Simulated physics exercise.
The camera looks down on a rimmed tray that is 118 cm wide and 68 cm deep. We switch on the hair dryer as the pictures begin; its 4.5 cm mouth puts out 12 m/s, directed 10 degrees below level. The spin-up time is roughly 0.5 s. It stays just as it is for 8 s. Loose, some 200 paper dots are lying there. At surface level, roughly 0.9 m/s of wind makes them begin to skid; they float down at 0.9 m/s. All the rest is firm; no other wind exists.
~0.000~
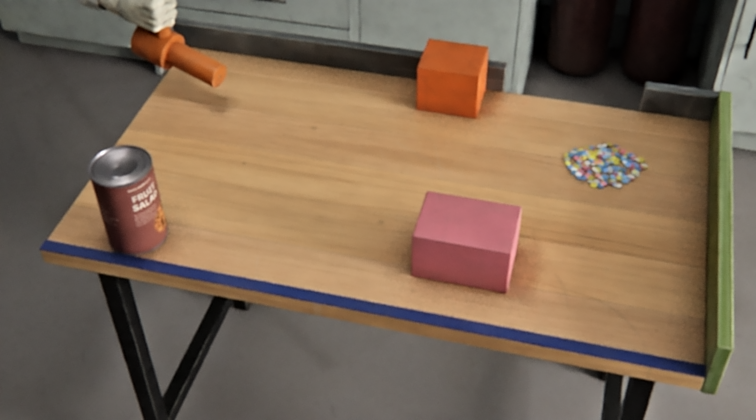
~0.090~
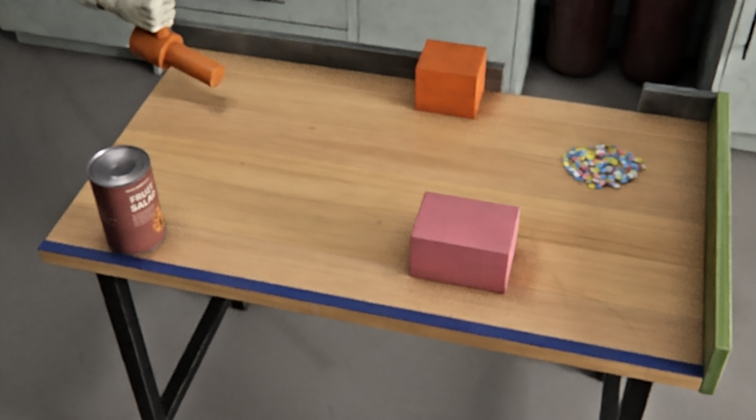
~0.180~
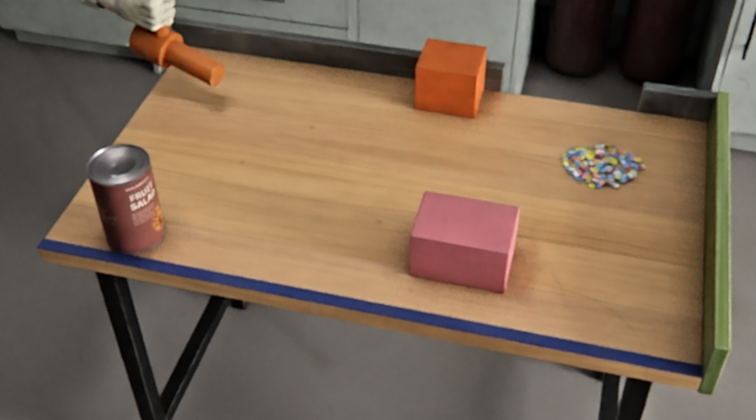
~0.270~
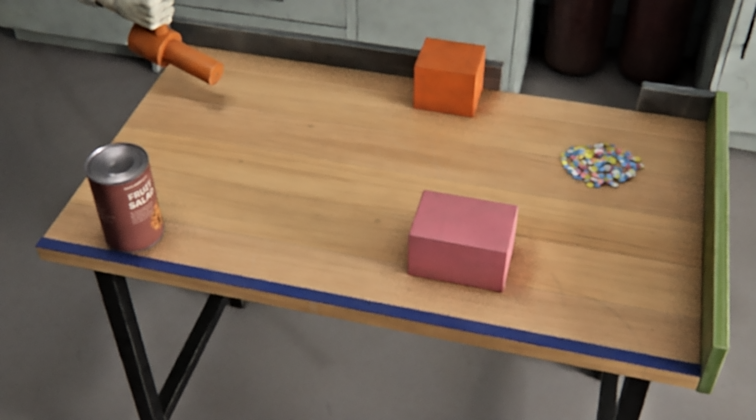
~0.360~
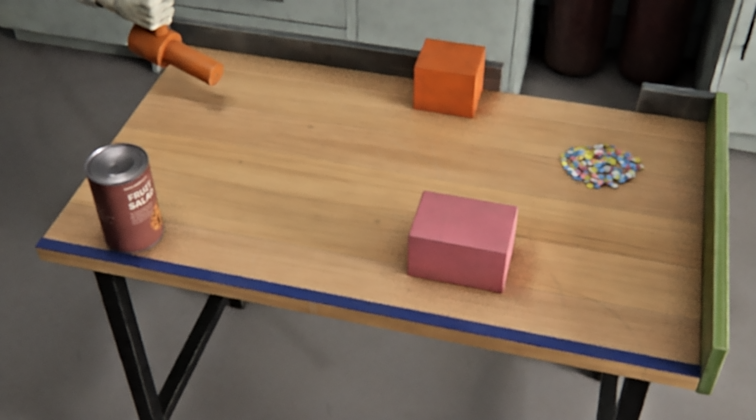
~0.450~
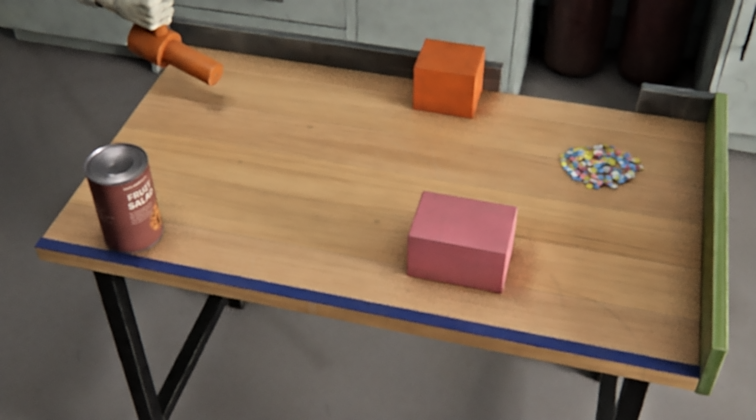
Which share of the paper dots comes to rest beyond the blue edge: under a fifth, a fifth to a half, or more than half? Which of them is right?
My guess is short of a fifth.
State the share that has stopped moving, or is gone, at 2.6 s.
The share is about 60 %.
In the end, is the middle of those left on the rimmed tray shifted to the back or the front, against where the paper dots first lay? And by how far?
Looks like a rearward shift by some 20 cm.
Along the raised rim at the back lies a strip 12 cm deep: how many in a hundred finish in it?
Around 100 in a hundred.
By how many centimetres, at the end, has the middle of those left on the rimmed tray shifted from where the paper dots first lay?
The middle is roughly 25 cm from where it started.
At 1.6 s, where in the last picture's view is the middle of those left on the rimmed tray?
Look about (706, 125) in the last picture.
After 1.6 s, 0 % are over the blue edge; the middle of those still in play is near (706, 125); 44 % have settled or left.
After 2.6 s, 0 % are over the blue edge; the middle of those still in play is near (706, 123); 56 % have settled or left.
After 4.4 s, 0 % are over the blue edge; the middle of those still in play is near (706, 119); 66 % have settled or left.
After 8.0 s, at the end, 0 % are over the blue edge; the middle of those still in play is near (706, 119).
